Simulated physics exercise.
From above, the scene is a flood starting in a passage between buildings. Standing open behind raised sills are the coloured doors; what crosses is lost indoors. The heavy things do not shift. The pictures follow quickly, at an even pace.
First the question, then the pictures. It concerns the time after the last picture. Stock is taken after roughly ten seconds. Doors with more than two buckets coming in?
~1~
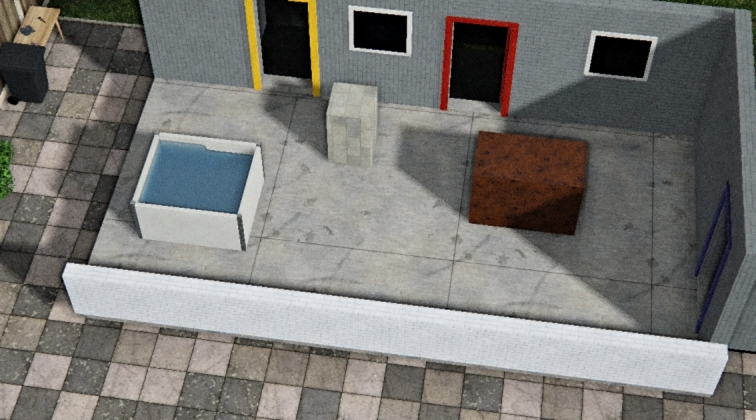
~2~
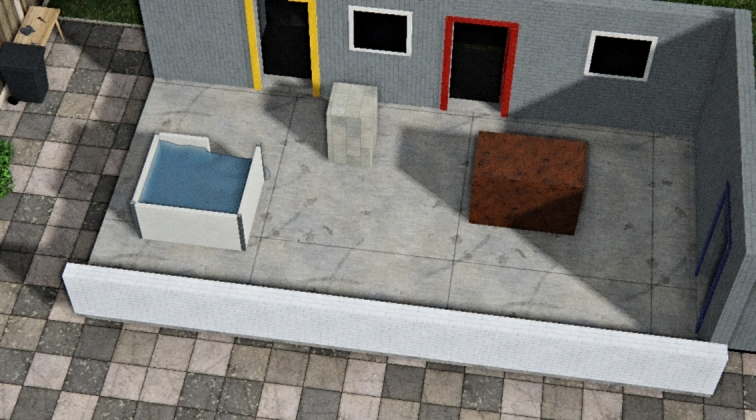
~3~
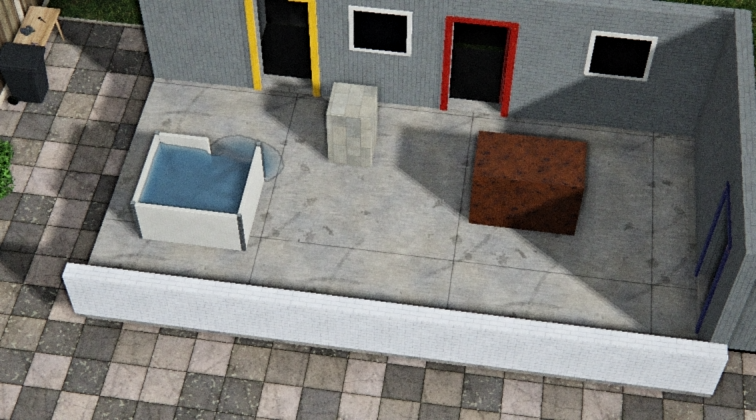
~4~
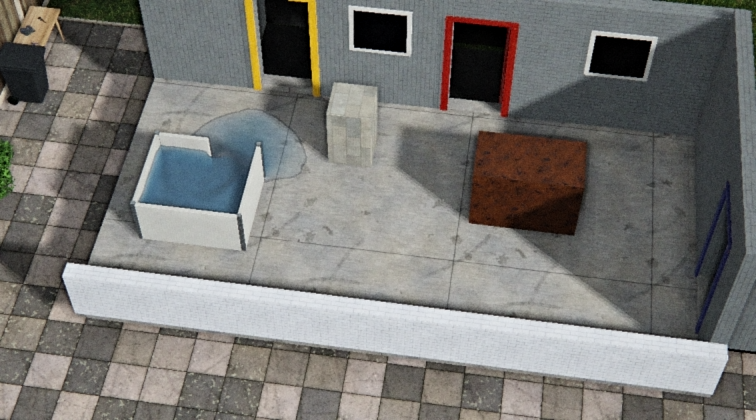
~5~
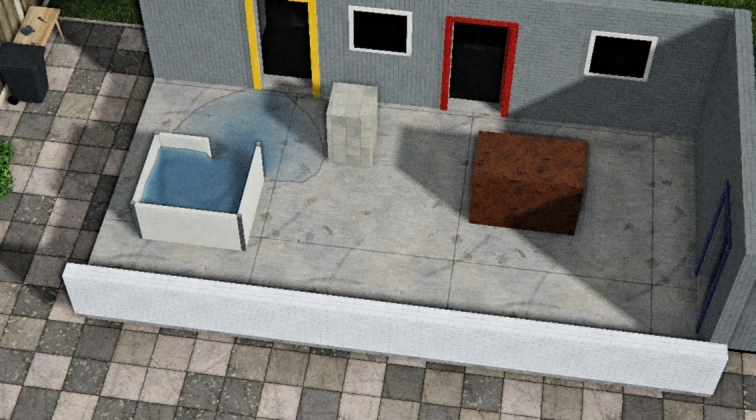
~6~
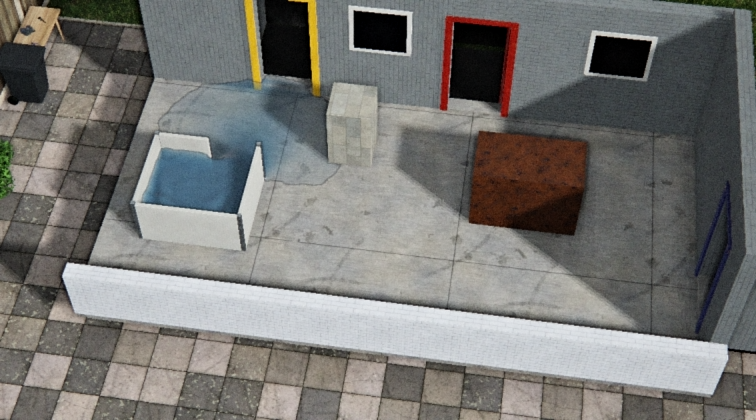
In the end the yellow door passes two buckets, the red door does not pass two buckets, the blue door does not pass two buckets.
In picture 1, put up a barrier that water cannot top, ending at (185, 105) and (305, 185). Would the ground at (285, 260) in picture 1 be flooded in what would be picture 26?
Swamped.
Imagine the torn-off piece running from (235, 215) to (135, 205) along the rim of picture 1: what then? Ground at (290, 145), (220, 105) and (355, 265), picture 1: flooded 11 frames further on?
Taken one by one: Unaffected, then unaffected, then sodden.
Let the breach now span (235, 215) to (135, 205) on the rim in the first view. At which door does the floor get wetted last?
My pick: The yellow-painted one.
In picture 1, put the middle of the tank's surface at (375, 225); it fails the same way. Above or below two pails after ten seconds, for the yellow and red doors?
I'd say yellow door misses the threshold and red door crosses the threshold.
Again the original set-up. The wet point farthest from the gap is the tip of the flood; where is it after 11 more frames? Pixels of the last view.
My pick would be pixel (524, 125).
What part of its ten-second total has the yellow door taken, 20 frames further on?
Roughly 95 per cent.
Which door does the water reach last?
It's the blue-painted one.
A moment on, water covers 15 % of the floor; the yellow door over two buckets in, the red door not reached, the blue door not reached.
Next, water covers 20 % of the floor; the yellow door far over two buckets in, the red door wet at the sill, nothing in, the blue door not reached.
Then, water covers 30 % of the floor; the yellow door far over two buckets in, the red door wet at the sill, nothing in, the blue door not reached.
Later, water covers 40 % of the floor; the yellow door far over two buckets in, the red door wet at the sill, nothing in, the blue door not reached.
In the end, water covers 60 % of the floor; the yellow door far over two buckets in, the red door wet at the sill, nothing in, the blue door wet at the sill, nothing in.
